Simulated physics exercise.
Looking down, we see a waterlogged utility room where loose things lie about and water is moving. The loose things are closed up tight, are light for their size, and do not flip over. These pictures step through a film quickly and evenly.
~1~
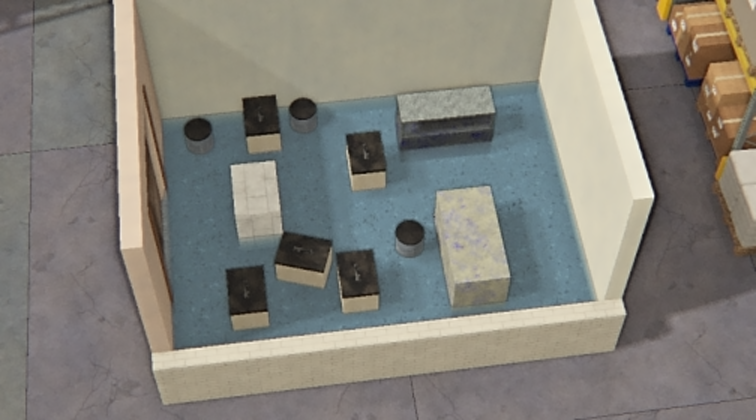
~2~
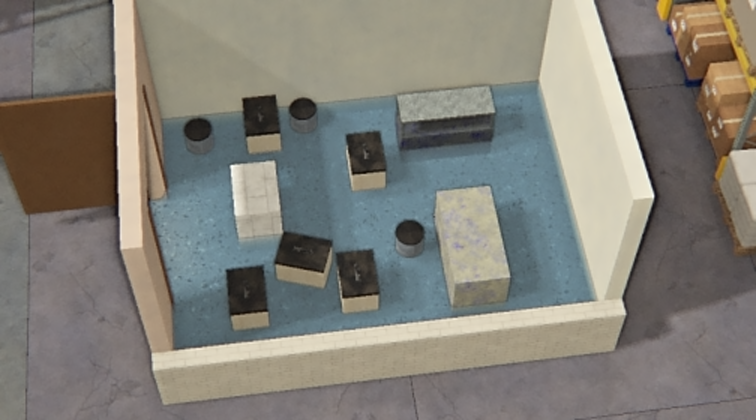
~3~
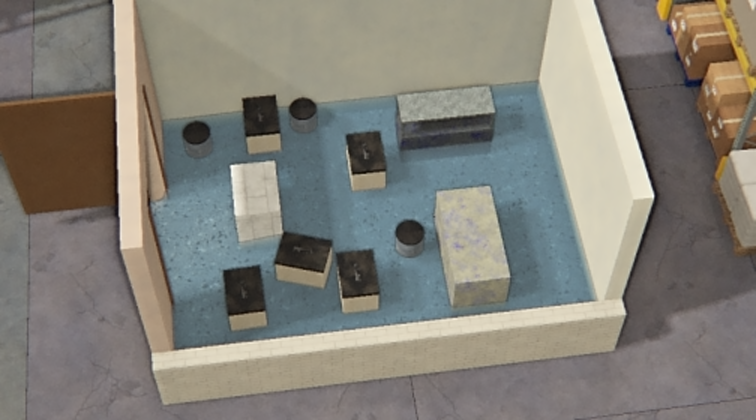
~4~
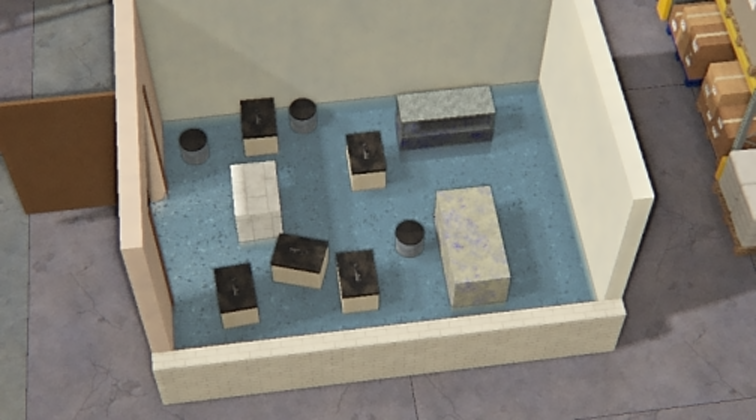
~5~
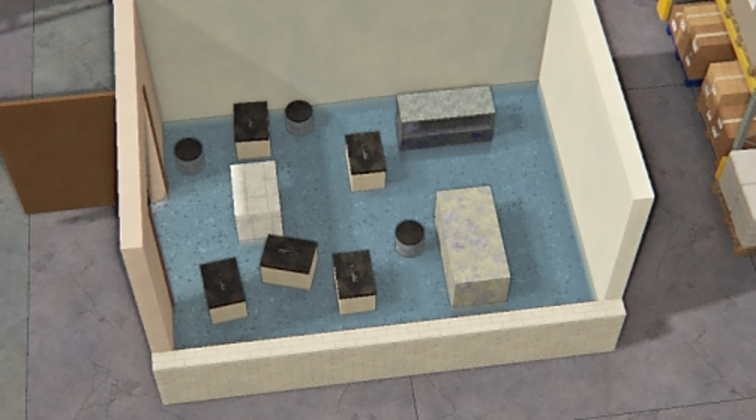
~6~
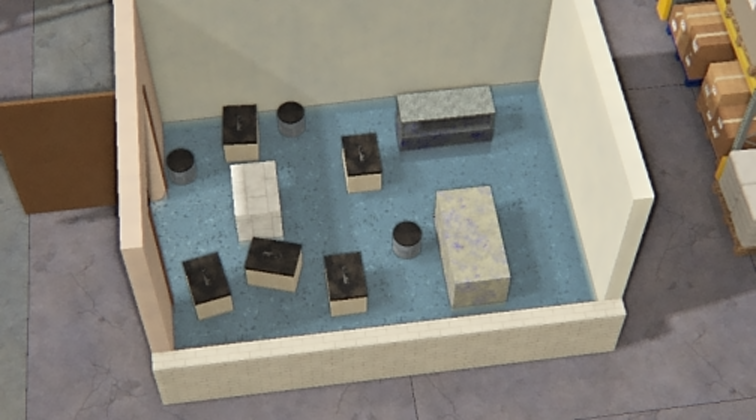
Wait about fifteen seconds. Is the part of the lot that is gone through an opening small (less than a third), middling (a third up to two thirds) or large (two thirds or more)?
Large.
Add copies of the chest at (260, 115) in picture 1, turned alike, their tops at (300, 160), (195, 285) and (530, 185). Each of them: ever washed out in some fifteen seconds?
Lab note - results by position: Exited, exited, retained.
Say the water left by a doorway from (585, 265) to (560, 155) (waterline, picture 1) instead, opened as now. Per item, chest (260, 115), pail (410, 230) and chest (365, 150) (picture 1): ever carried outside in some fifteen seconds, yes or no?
The three read no escape, escape and escape, respectively.
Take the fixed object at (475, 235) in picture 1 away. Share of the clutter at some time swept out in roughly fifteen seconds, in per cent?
I make it 100 per cent.
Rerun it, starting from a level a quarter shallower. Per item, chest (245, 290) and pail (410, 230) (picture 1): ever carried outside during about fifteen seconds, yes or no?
In that order: Gone, inside.
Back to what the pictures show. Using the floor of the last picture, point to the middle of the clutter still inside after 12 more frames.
Somewhere near (257, 233) in the last view.
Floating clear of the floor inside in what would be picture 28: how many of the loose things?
The tally stands at 2.
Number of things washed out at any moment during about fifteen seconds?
It comes out at 7.
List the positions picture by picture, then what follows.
The first picture shows a chest at (247, 289) floats; a pail at (198, 129) floats; 0 of 8 have shifted.
The second picture shows a chest at (247, 289), afloat; a pail at (198, 129) floats; 0 of 8 have shifted.
The third picture shows a chest at (244, 289), afloat, close to its start; a pail at (196, 132), afloat, close to its start; 0 of 8 have shifted.
The fourth picture shows a chest at (235, 287) floats, close to its start; a pail at (193, 139), afloat, close to its start; 2 of 8 have shifted.
The fifth picture shows a chest at (222, 282) floats, close to its start; a pail at (188, 149), afloat, close to its start; 4 of 8 have shifted.
The sixth picture shows a chest at (206, 277) floats, a stride from its start; a pail at (180, 160), afloat, a stride from its start; 7 of 8 have shifted.
A moment on, 0 of 8 are out; 8 afloat.
Next, 4 of 8 are out; 4 afloat.
Later, 6 of 8 are out; 2 afloat.
In the end, 7 of 8 are out; 1 afloat.
